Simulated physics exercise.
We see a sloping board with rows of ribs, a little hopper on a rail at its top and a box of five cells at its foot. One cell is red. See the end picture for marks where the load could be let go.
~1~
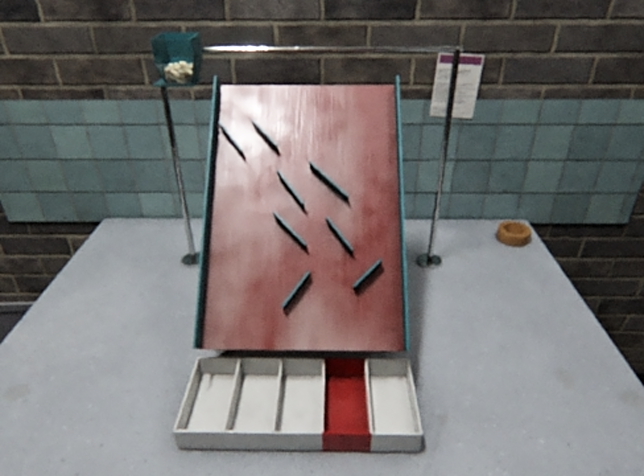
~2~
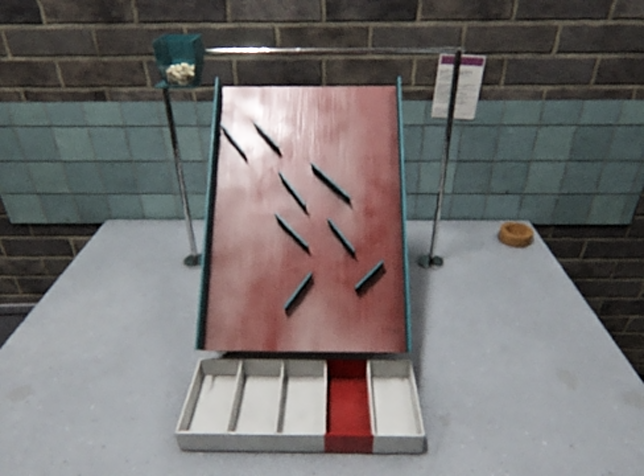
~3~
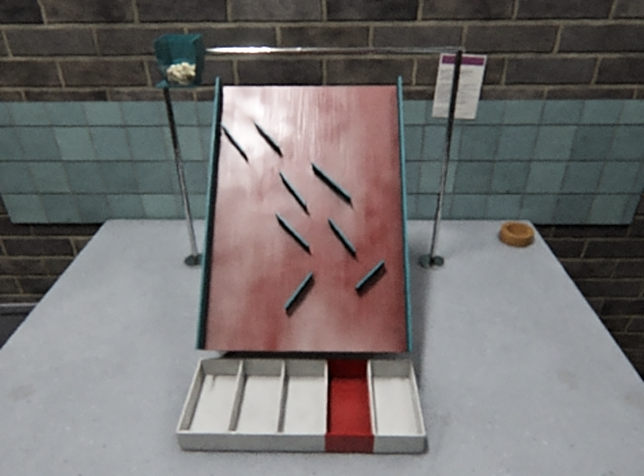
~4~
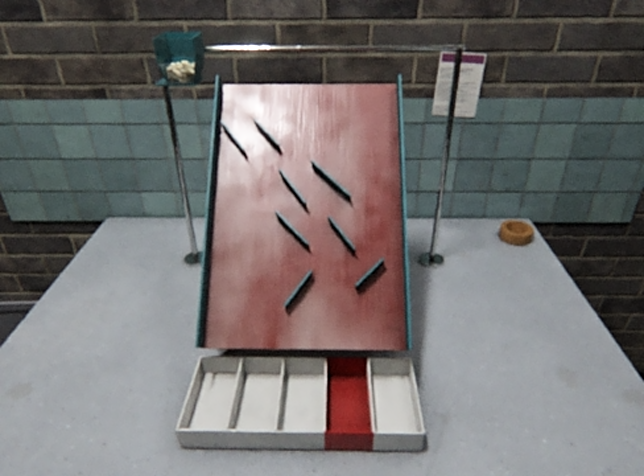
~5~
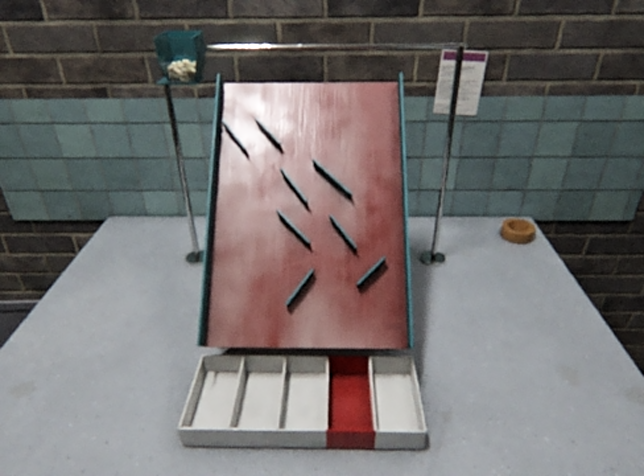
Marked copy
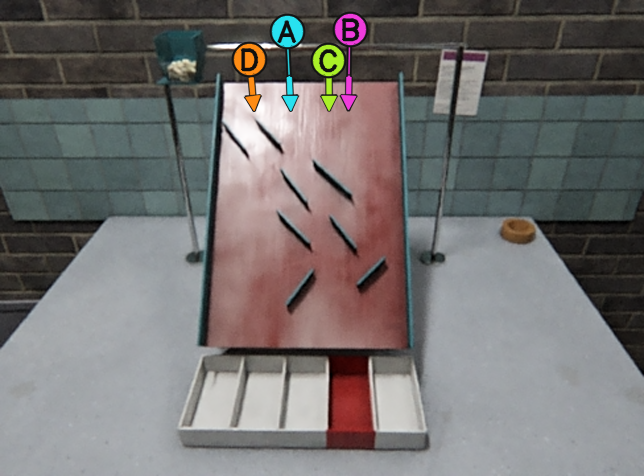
A sloping reddish board with dark slanted ribs stood above a box of five cells, one of them red, while a small hopper of white beans sat at the upper left; nothing noticeably moved.
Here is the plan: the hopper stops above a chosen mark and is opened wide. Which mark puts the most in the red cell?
A beats the others.
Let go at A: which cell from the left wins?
The fourth from the left.
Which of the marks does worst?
That is mark B.
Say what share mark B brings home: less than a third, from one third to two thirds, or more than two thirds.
Less than a third.
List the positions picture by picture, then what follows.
Hopper at (182, 71), white beans, door shut, in the first picture.
Ribs (221, 123) to (243, 152), (254, 121) to (279, 147), (279, 172) to (305, 205), in the second picture.
Ribs (312, 162) to (351, 197), (276, 213) to (308, 246), (329, 218) to (355, 251), in the third picture.
Ribs (285, 306) to (311, 270), (356, 285) to (384, 258), in the fourth picture.
Red cell at (351, 438), number 4 of 5 from the left, in the fifth picture.
On the marked copy, mark A meets the board at (290, 105); mark B meets the board at (348, 104); mark C meets the board at (329, 105); mark D meets the board at (253, 105).
If A is chosen, most in the red cell, about a quarter in other cells.
If B is chosen, a small part in the red cell, nearly all in other cells.
If C is chosen, about a quarter in the red cell, most in other cells.
If D is chosen, about a quarter in the red cell, about two thirds in other cells, a small part outside the box.
